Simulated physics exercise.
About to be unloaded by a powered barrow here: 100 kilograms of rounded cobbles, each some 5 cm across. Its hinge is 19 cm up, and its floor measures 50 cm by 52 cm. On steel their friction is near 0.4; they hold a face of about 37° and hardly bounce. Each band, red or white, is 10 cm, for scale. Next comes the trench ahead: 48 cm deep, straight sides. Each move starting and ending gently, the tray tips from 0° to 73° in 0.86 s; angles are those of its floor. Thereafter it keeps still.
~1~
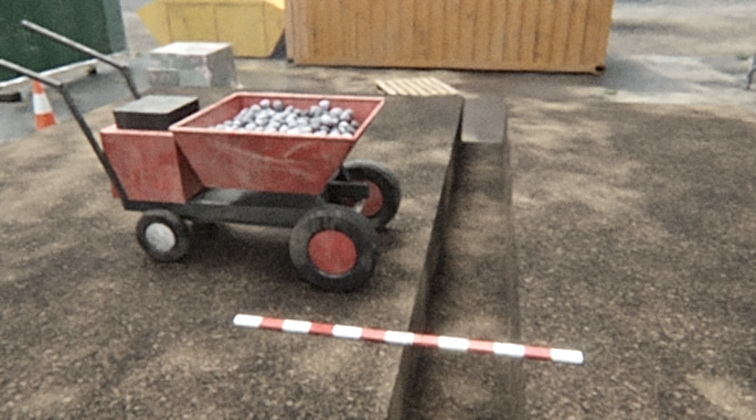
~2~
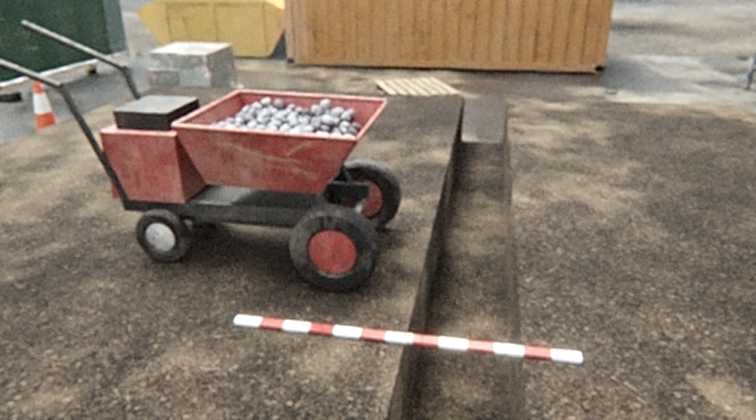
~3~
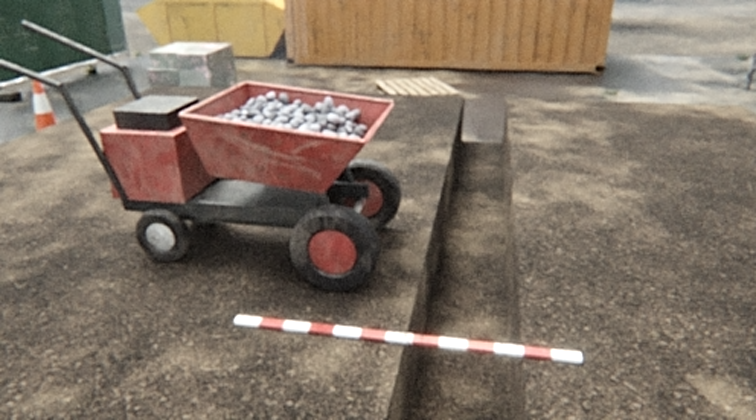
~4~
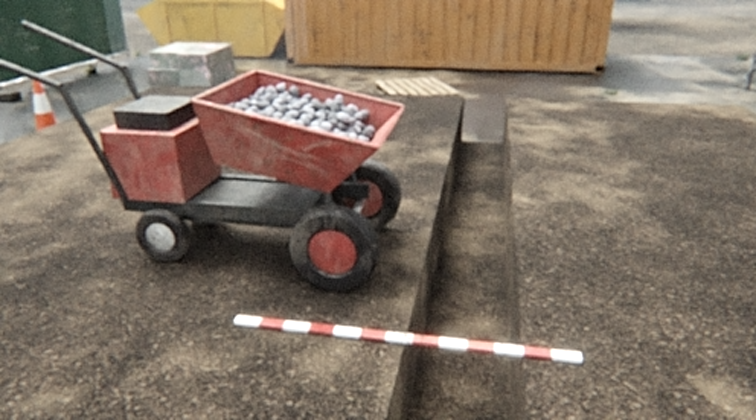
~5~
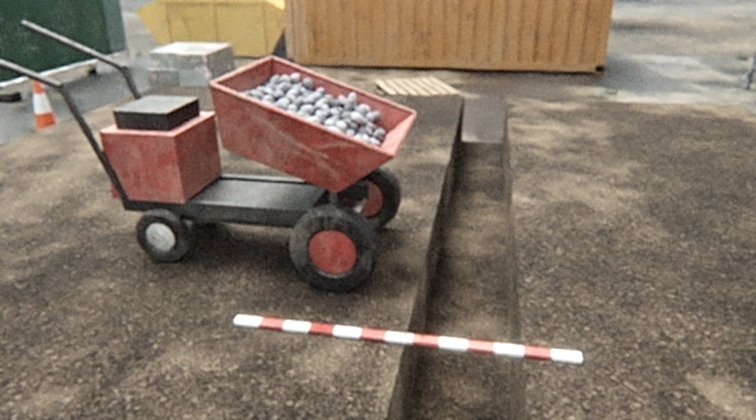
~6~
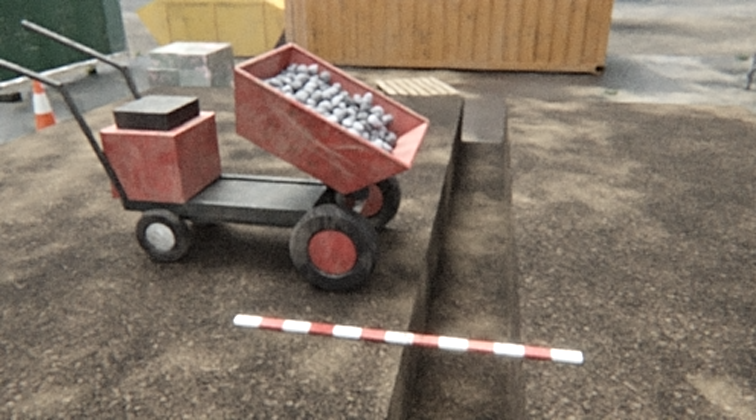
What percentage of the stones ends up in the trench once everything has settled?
About 71 per cent.
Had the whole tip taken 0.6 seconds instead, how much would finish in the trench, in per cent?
It would be near 55 percent.
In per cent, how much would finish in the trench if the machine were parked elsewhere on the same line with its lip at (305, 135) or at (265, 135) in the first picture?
Near 100 then near 80 percent.
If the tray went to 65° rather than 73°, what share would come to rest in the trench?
Then about 60 per cent.
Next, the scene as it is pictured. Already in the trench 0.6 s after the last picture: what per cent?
About 30%.
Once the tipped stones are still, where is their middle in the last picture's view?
Look at roughly (494, 339).
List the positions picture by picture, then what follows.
In the first frame, the tray is at 0°, its lip at (353, 139); the top of the load is at (304, 113).
In the second frame, the tray is at 1°, its lip at (356, 140); the top of the load is at (299, 110).
The third frame shows lip at (365, 143), floor tilted 5°, highest stones at (272, 106).
In the fourth frame, the tray is at 12°, its lip at (378, 148); the top of the load is at (270, 96).
In the fifth frame, the tray is at 19°, its lip at (393, 156); the top of the load is at (282, 85).
In the sixth frame, the tray is at 28°, its lip at (409, 168); the top of the load is at (295, 75).
Then, 0.3 s after the last picture the floor is at 61°, 100 % in the tray; the foremost stones are at (442, 181).
Then, 0.6 s after the last picture the floor is at 73°, 66 % in the tray, 28 % in the trench, 6 % past the trench; the foremost stones are at (538, 279).
Then, 0.9 s after the last picture the floor is at 73°, 22 % in the tray, 49 % in the trench, 29 % past the trench; the foremost stones are at (673, 274).
Then, 2.9 s after the last picture the floor is at 73°, 0 % in the tray, 71 % in the trench, 29 % past the trench; the foremost stones are past the picture's edge.
